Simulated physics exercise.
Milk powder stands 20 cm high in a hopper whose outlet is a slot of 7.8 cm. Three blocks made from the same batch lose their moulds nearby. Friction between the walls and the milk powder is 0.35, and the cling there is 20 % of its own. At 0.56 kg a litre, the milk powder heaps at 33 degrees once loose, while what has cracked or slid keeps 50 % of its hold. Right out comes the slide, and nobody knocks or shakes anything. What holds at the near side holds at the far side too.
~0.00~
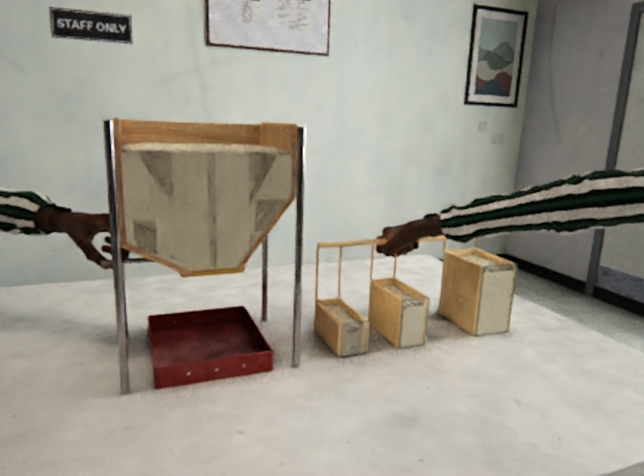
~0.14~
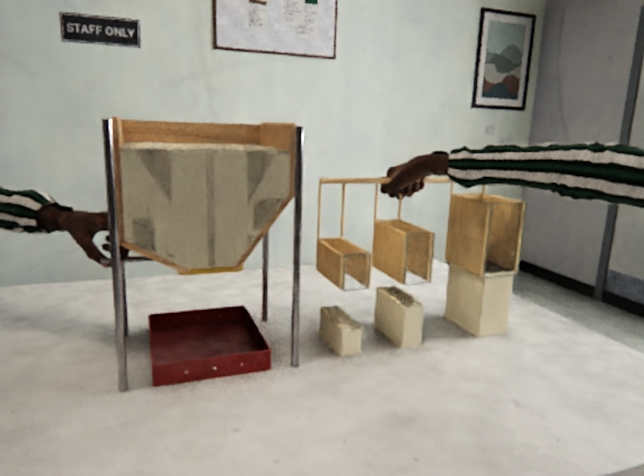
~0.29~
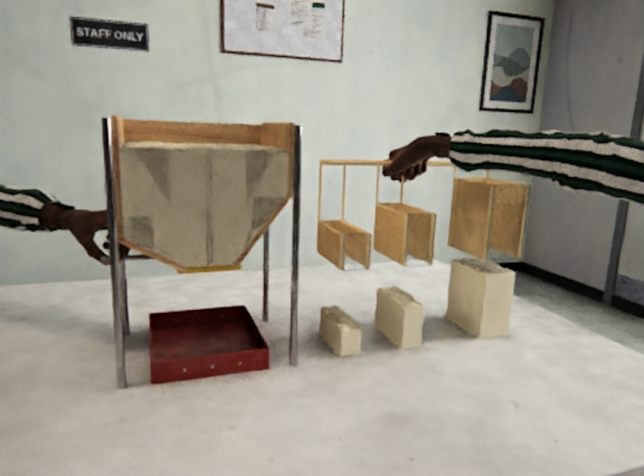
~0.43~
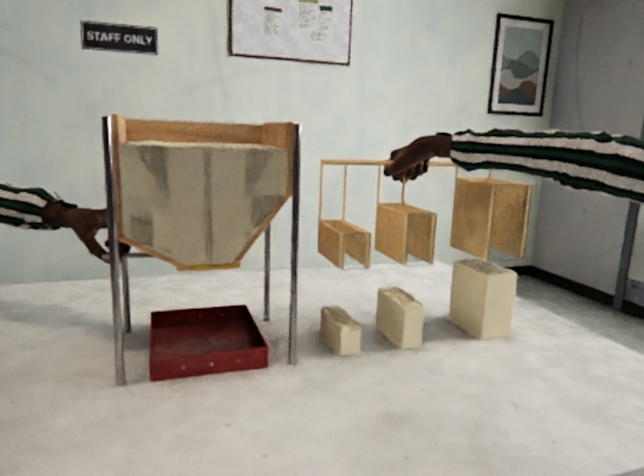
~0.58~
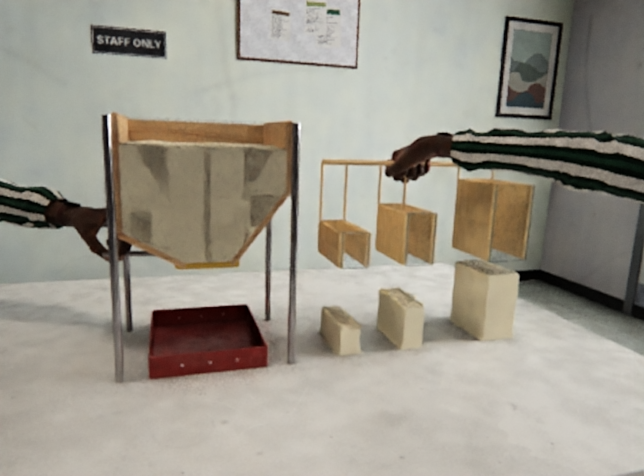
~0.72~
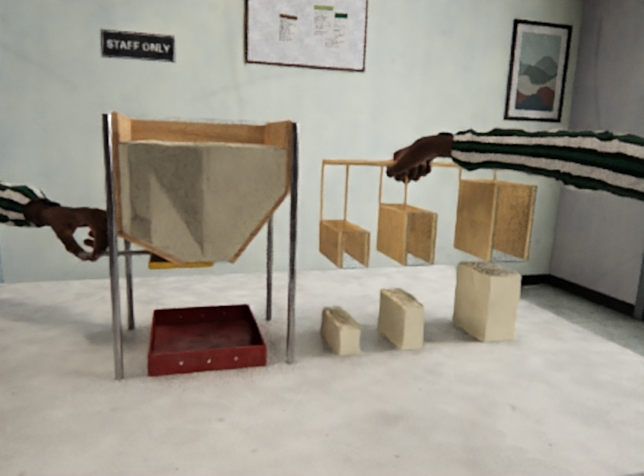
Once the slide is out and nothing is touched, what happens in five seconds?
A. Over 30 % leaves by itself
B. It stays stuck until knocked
B.
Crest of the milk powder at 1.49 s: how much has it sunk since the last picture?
Around 0.0 cm.
By 1.07 s, 0 % has run out.
By 1.49 s, 0 % has run out.
By 1.90 s, 0 % has run out.
By 2.32 s, 0 % has run out.
By 5.62 s, at the end, 0 % has run out.
